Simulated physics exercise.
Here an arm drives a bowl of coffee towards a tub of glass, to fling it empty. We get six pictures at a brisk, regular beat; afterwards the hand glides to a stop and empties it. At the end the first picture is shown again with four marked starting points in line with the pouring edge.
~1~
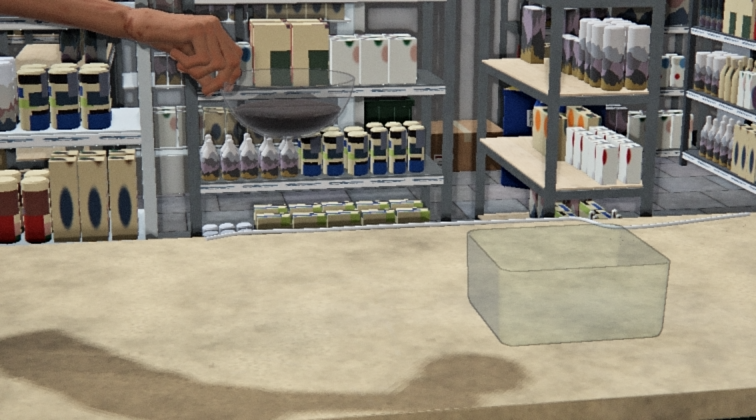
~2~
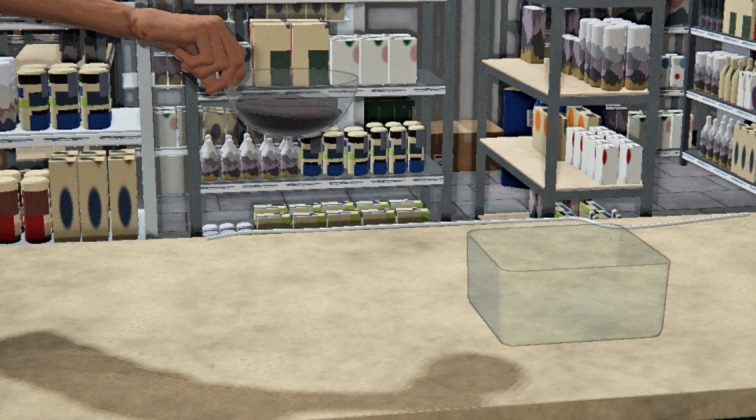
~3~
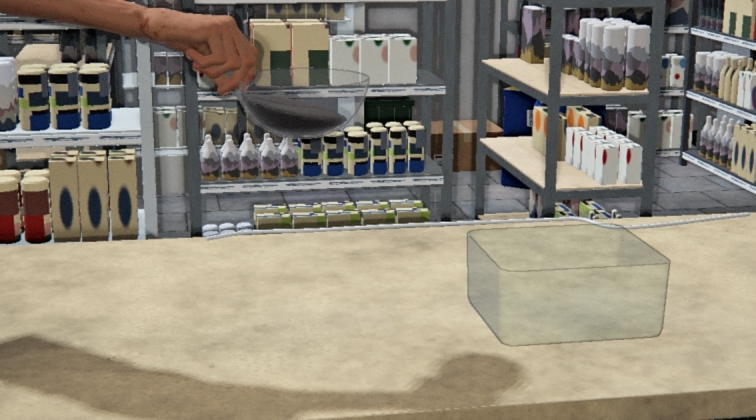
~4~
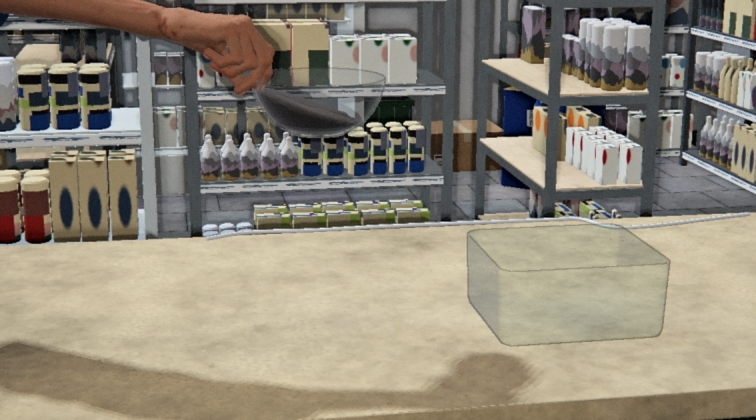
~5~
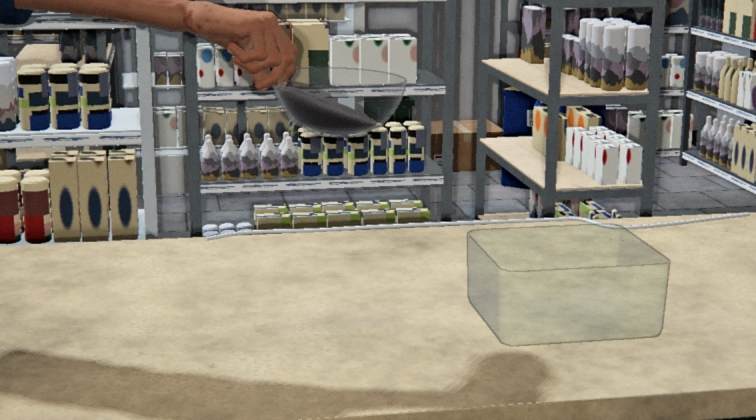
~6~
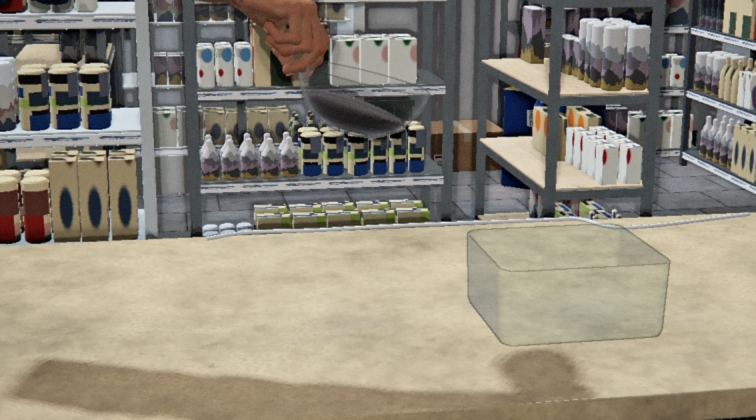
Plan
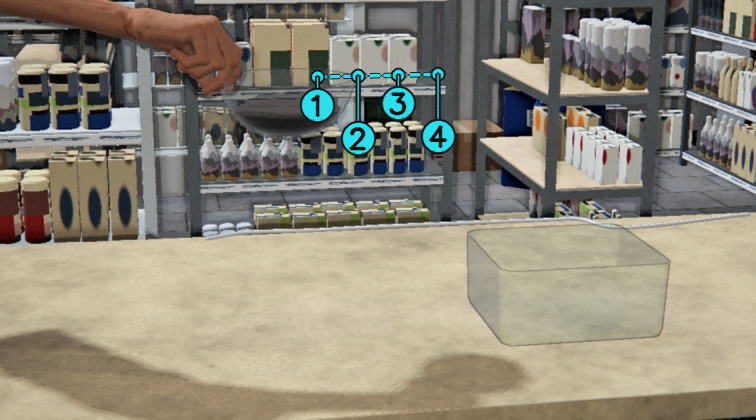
A hand held a clear bowl of dark coffee above a counter in a shop, barely moving at first, then carried it right and tilted it slightly, while a glass tub sat still below.
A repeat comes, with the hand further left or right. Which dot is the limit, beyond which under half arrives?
Dot 1 just does it.
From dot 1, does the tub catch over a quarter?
Yes, it does.
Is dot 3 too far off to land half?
No, not at all.
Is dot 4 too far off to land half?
No.
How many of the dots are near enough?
All of the four.
In cyan, 1 at (317, 77); 2 at (358, 76); 3 at (398, 75); 4 at (438, 74).
With 1, about 62 % lands in the tub, 25 % falls short and 13 % goes beside or beyond.
With 2, about 79 % lands in the tub, 7 % falls short and 14 % goes beside or beyond.
With 3, about 87 % lands in the tub, 8 % falls short and 5 % goes beside or beyond.
With 4, about 79 % lands in the tub, 5 % falls short and 15 % goes beside or beyond.
